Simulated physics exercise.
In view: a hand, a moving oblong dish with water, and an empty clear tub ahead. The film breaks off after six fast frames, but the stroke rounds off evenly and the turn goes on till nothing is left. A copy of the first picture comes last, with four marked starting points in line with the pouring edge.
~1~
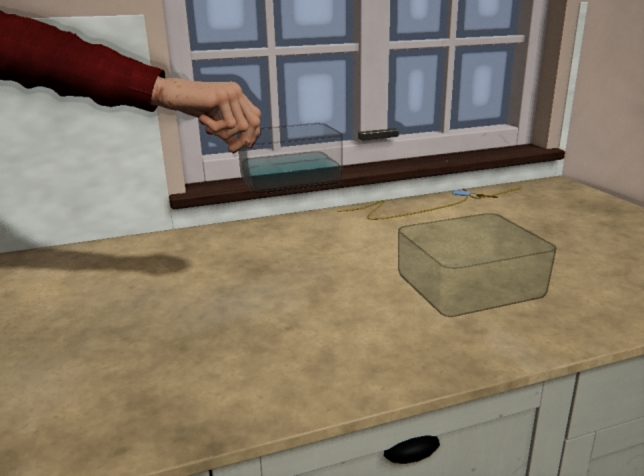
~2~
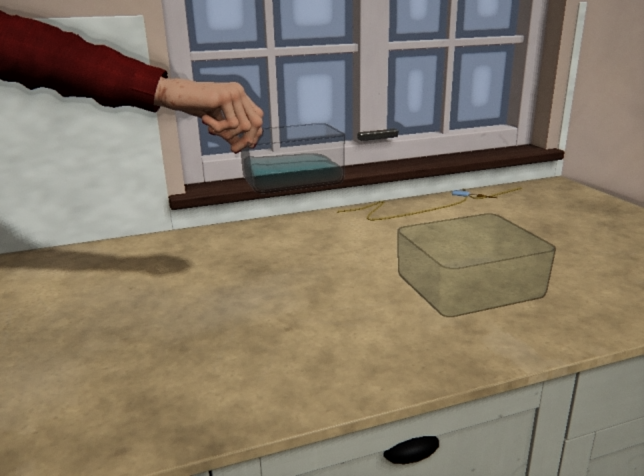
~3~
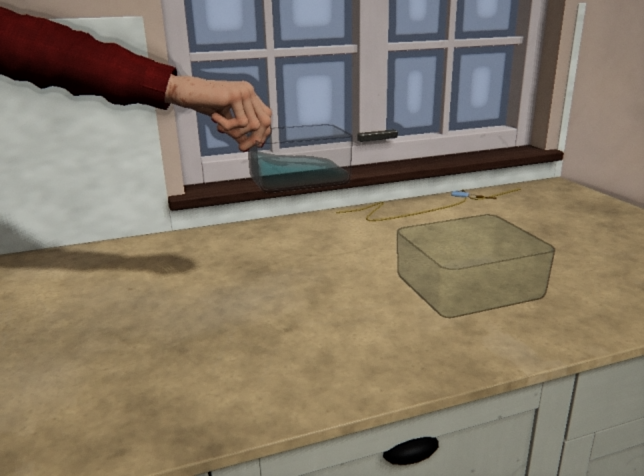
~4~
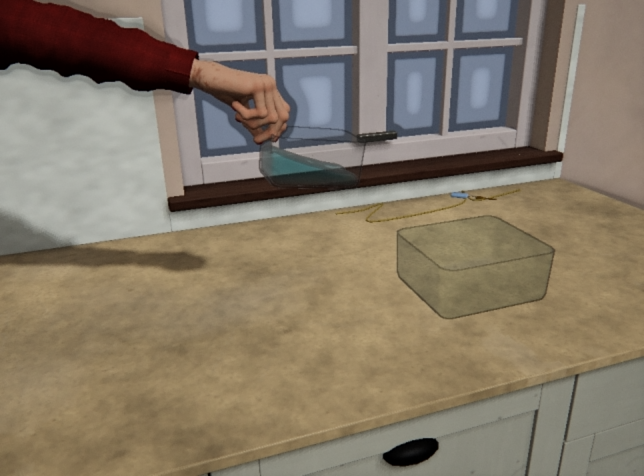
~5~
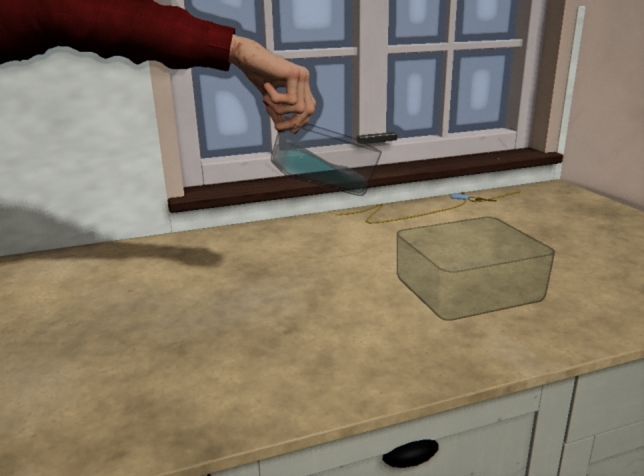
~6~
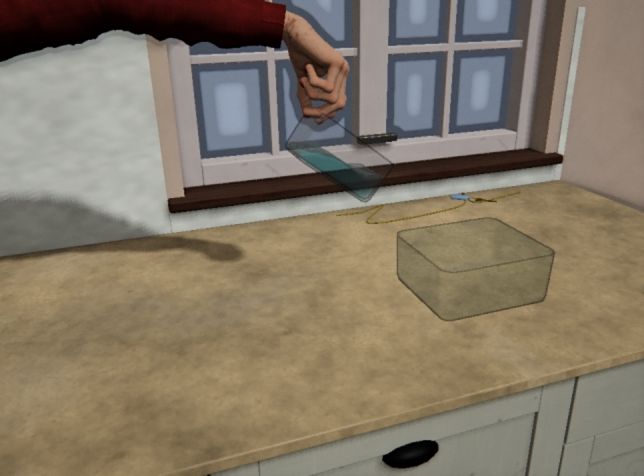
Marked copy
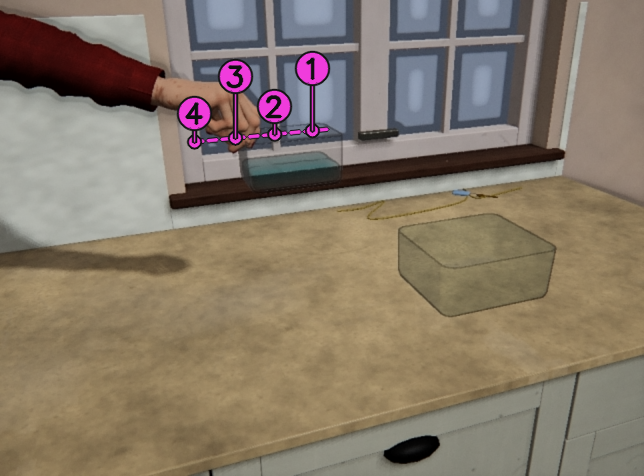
A hand in a dark red sleeve, reaching in from the left, carries a clear oblong dish of blue-green water rightward in front of a white-framed window with a dark sill. Seen from slightly above by a still camera, the mottled tan kitchen counter holds an empty clear tub at right, above pale drawers with a black handle. The dish, nearly level at first, tilts steadily down to the right, its water slanting inside.
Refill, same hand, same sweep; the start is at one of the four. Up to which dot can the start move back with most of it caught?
The answer is spot 1.
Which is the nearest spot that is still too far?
It is 2.
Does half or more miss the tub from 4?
Yes, that goes wrong.
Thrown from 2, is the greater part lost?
Yes.
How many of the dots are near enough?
One.
On the marked copy, 1 at (312, 130); 2 at (274, 134); 3 at (235, 138); 4 at (194, 141).
Choosing 1, about 71 % lands in the tub, 20 % falls short and 9 % goes beside or beyond.
Choosing 2, about 25 % lands in the tub, 71 % falls short and 4 % goes beside or beyond.
Choosing 3, about 0 % lands in the tub, 98 % falls short.
Choosing 4, about 0 % lands in the tub, 100 % falls short.
